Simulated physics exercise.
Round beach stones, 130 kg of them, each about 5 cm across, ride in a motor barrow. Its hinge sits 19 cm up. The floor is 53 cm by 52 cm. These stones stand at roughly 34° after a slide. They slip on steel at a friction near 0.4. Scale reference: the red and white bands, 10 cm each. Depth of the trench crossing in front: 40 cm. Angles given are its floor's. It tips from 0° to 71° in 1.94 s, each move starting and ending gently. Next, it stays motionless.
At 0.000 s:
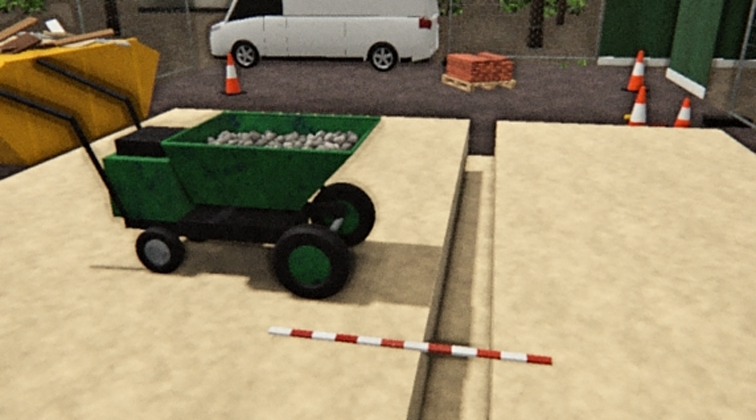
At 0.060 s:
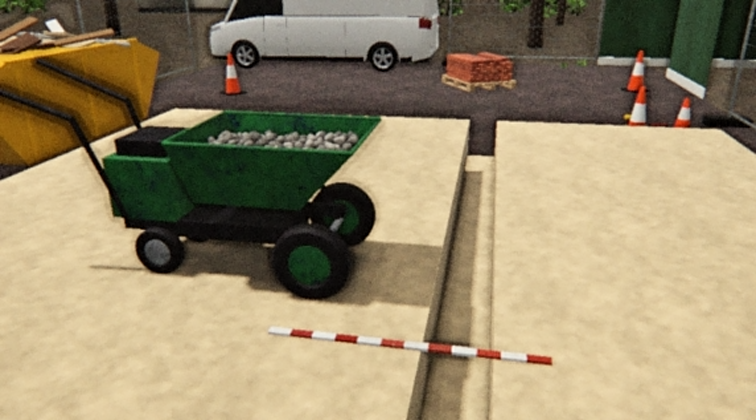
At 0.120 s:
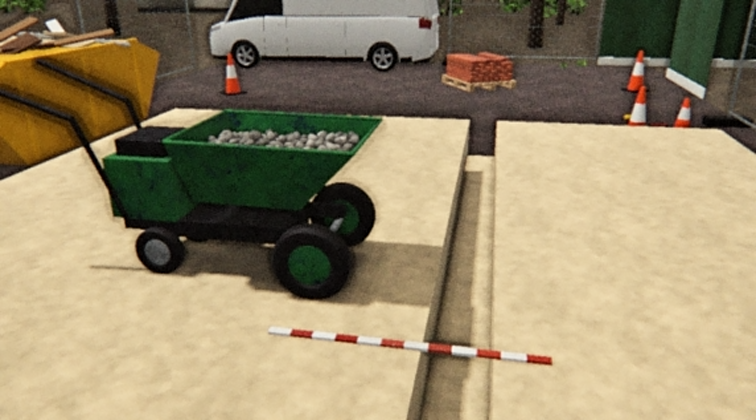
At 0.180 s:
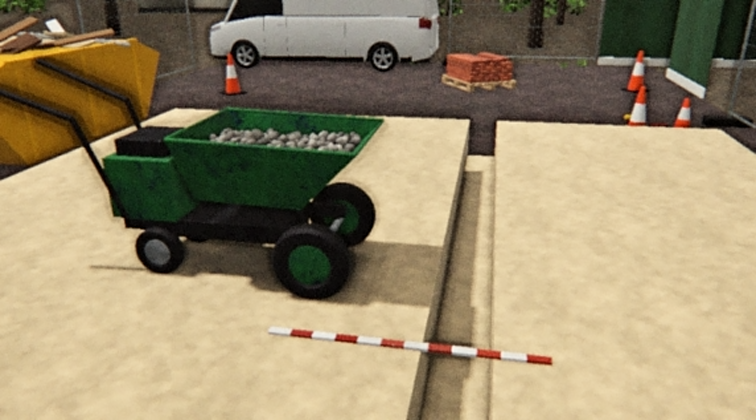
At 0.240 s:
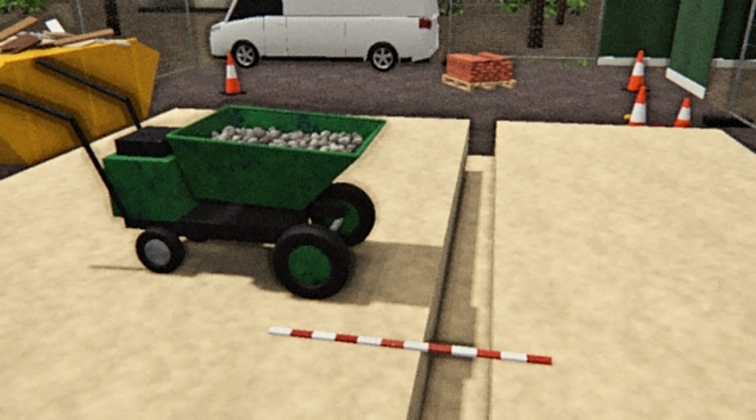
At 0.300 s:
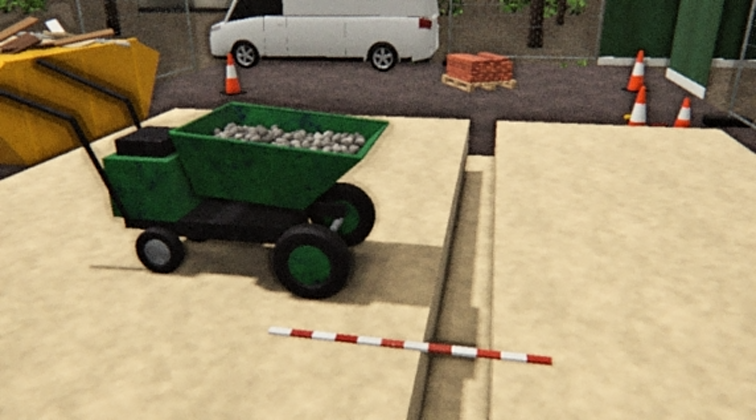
At first, a green motor barrow loaded with rounded grey stones stands still on pale ground, left of a narrow trench with a red and white striped rod lying across it. Then its skip tilts slightly forward, the back rising a little, while the wheels stay put and the stones shift only faintly.
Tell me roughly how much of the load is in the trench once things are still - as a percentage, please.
I would put it at 80 %.
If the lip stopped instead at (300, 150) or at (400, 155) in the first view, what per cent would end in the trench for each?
Roughly 80 in a hundred from the first, 20 in a hundred from the second.
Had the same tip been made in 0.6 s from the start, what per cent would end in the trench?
It would be near 55 percent.
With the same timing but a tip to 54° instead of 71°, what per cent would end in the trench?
Around 70 per cent would finish in the trench.
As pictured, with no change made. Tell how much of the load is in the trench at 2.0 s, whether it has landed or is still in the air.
55 per cent, give or take.
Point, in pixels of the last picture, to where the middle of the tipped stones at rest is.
In the last view, about (471, 330).
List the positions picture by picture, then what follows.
In the first frame, the skip is at 0°, its lip at (352, 154); the top of the load is at (314, 139).
In the second frame, the skip is at 0°, its lip at (353, 154); the top of the load is at (301, 139); the stones move at 0.1 m/s on average.
In the third frame, the skip is at 1°, its lip at (354, 154); the top of the load is at (279, 139); the stones move at 0.1 m/s on average.
In the fourth frame, the skip is at 2°, its lip at (356, 155); the top of the load is at (281, 138); the stones move at 0.2 m/s on average.
In the fifth frame, the skip is at 3°, its lip at (359, 157); the top of the load is at (259, 136); the stones move at 0.2 m/s on average.
In the sixth frame, the skip is at 5°, its lip at (362, 158); the top of the load is at (253, 133); the stones move at 0.3 m/s on average.
After 1.5 s the floor is at 60°; 97 % in the skip, 3 % in the trench; the foremost stones are at (462, 241).
After 2.0 s the floor is at 71°; 26 % in the skip, 57 % in the trench, 17 % past the trench; the foremost stones are at (598, 300).
After 2.4 s the floor is at 71°; 5 % in the skip, 75 % in the trench, 20 % past the trench; the foremost stones are at (648, 307).
After 4.3 s the floor is at 71°; 0 % in the skip, 80 % in the trench, 20 % past the trench; the foremost stones are at (656, 300).
